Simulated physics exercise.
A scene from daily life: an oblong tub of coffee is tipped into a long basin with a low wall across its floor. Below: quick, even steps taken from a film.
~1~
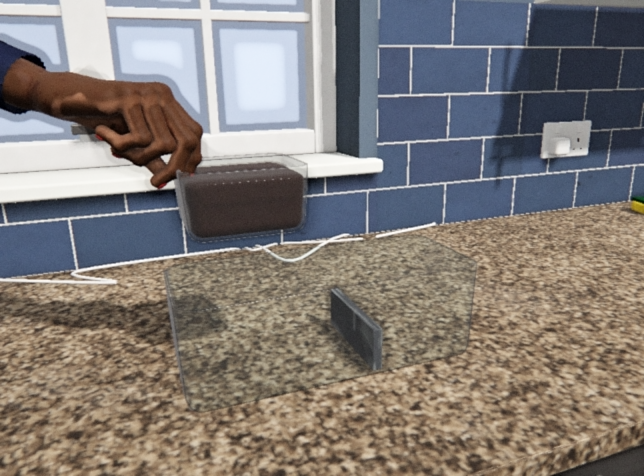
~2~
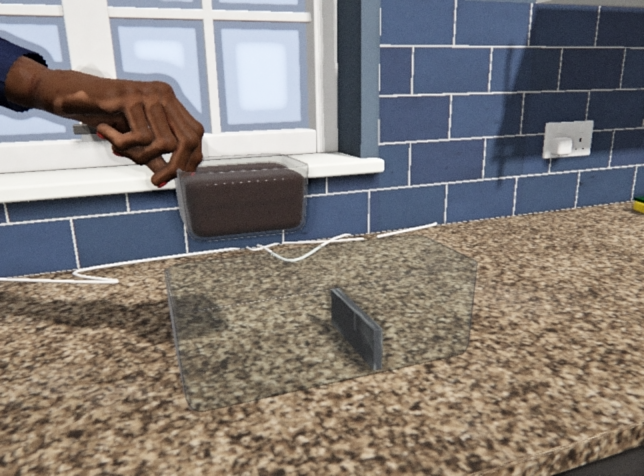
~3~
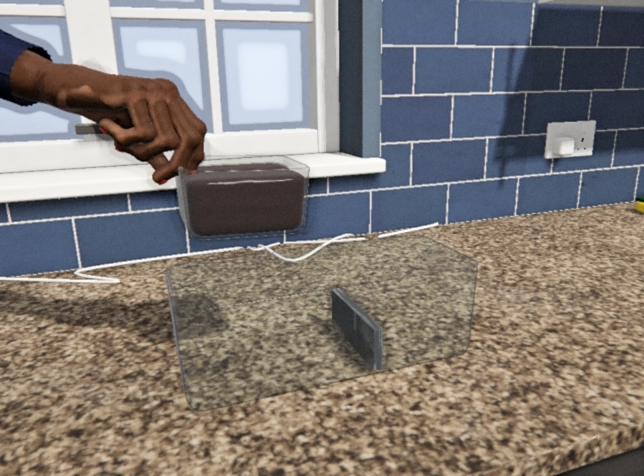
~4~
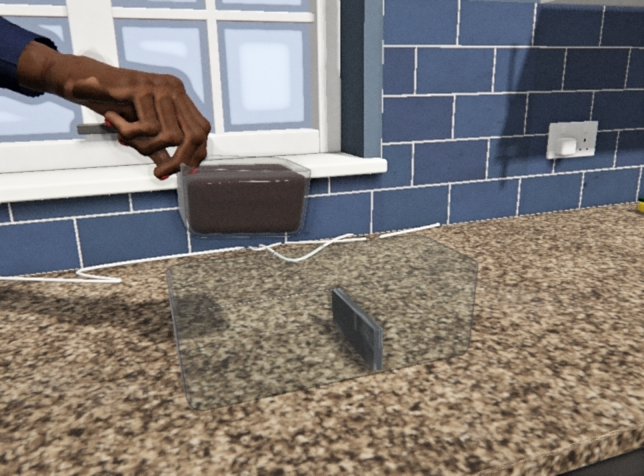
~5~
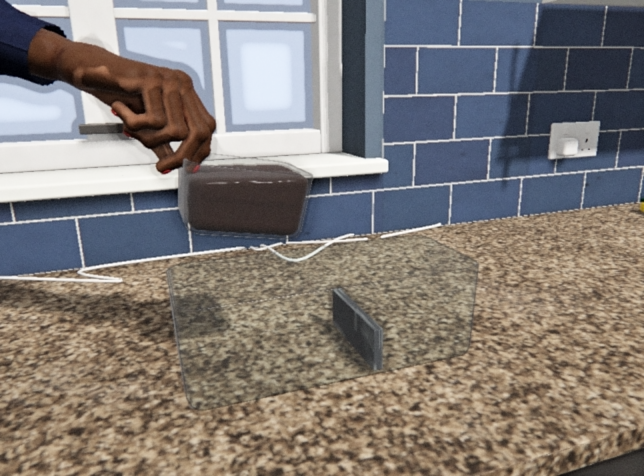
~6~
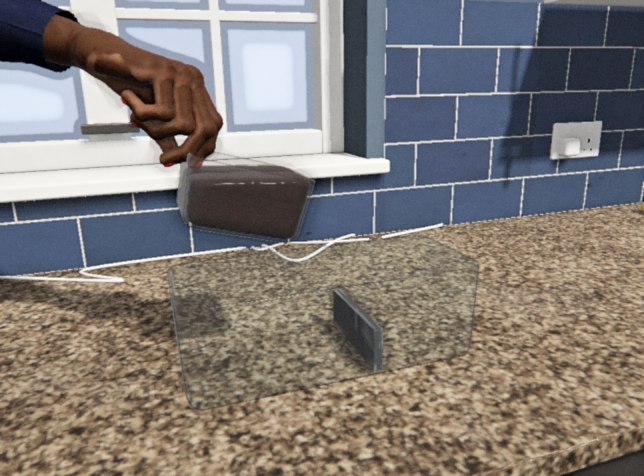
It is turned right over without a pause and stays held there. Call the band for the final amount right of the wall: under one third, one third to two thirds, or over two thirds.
Band: Under one third.
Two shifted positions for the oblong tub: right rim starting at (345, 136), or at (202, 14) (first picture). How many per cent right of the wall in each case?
The first start gives some 80 %, the second some 5 %.
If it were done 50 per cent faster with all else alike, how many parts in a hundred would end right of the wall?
About 10 %.
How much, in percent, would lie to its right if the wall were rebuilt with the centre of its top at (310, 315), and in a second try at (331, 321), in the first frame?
First try: Roughly 80 per cent; second try: 65 per cent.
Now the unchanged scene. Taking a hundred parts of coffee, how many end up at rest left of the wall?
About 70 per cent.
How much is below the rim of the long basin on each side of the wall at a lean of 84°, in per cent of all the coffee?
Left part 20 %; right part 15 %.
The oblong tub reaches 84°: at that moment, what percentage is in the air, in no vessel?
Near 35 parts in a hundred.
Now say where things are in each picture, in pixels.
In the first frame, it leans 0°; its right rim is at (294, 161); the coffee meets the walls at (178, 177) and (290, 168); the long basin's rim runs from (169, 289) to (448, 249); the wall's top is at (354, 308).
In the second frame, it leans 1°; its right rim is at (295, 161); the coffee meets the walls at (179, 176) and (291, 168).
In the third frame, it leans 3°; its right rim is at (296, 163); the coffee meets the walls at (180, 175) and (292, 169).
In the fourth frame, it leans 6°; its right rim is at (298, 166); the coffee meets the walls at (182, 174) and (293, 171).
In the fifth frame, it leans 10°; its right rim is at (300, 171); the coffee meets the walls at (184, 174) and (296, 171).
In the sixth frame, it leans 15°; its right rim is at (301, 177); the coffee meets the walls at (185, 175) and (298, 172).
A moment on, the oblong tub is tipped on its side and 31 per cent is still to pour, 22 is left of the wall and 14 right of it.
Next, the oblong tub is tipped right over and 2 per cent is still to pour, 71 is left of the wall and 23 right of it.
Then the oblong tub is tipped right over and 0 per cent is still to pour, 70 is left of the wall and 23 right of it.
Later the oblong tub is tipped right over and 0 per cent is still to pour, 70 is left of the wall and 23 right of it.
In the end 70 per cent lies left of the wall, 23 right of it and 7 outside.
